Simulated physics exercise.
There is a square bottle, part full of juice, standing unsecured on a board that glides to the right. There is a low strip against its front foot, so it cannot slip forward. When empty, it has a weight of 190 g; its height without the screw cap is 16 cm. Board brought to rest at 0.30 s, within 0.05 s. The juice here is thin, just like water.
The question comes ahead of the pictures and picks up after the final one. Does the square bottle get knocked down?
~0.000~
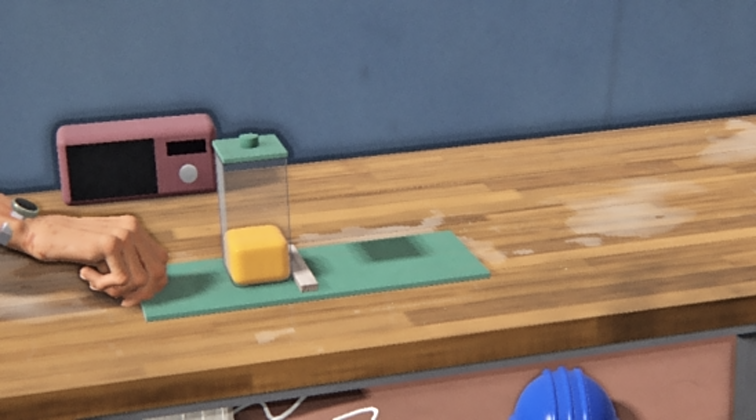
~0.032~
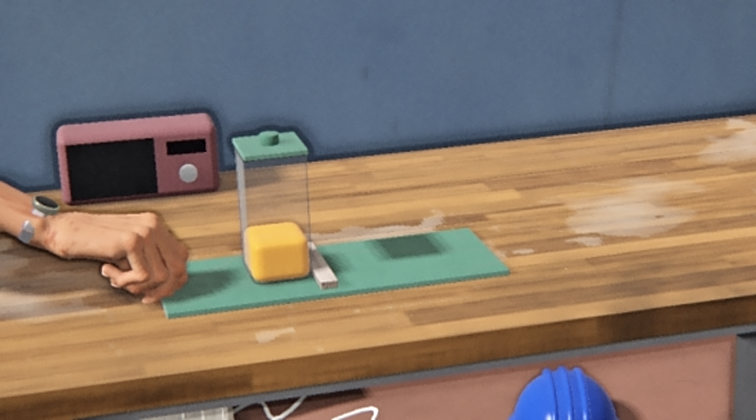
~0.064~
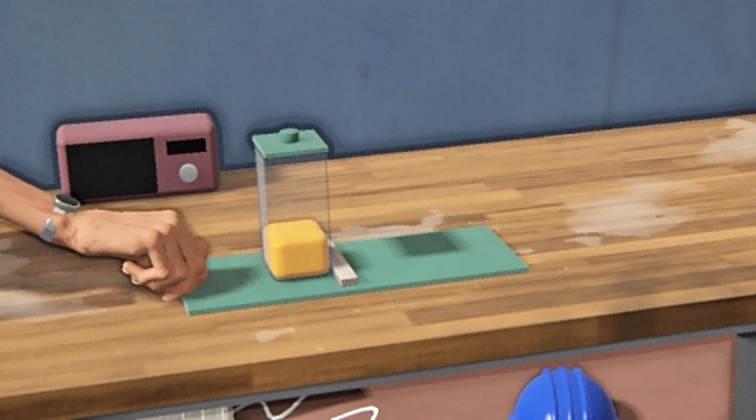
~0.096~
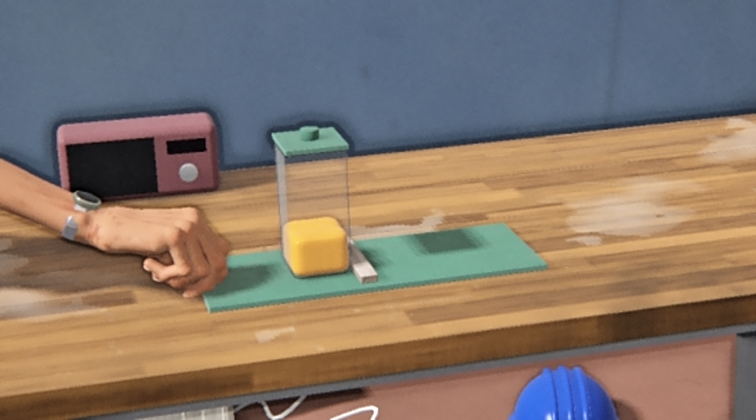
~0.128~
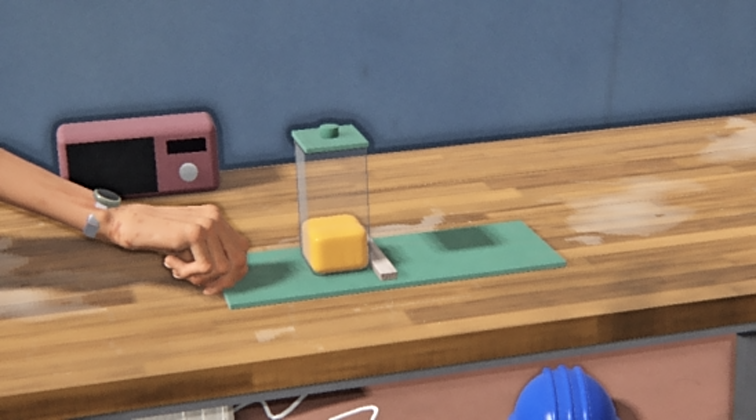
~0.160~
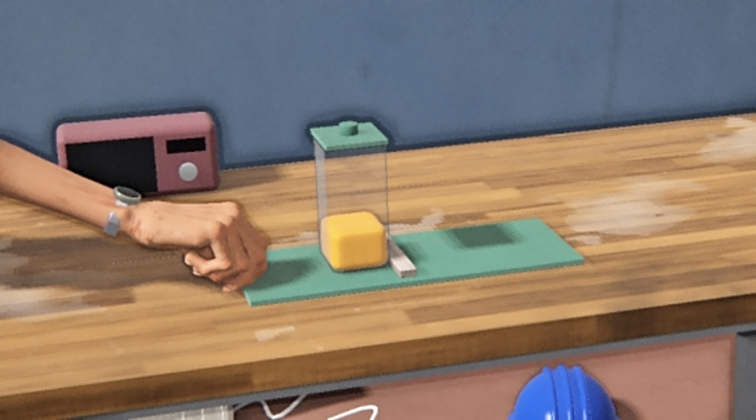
No, it keeps standing.
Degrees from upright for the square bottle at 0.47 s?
I'd say it's tipped close to 8 degrees.
After 0.35 s the board moves at 0.00 m/s; the square bottle stands where it began.
After 0.47 s the square bottle leans 8°.
After 0.63 s the square bottle stands where it began.
After 0.85 s the square bottle stands where it began.
In the end the square bottle stands where it began.
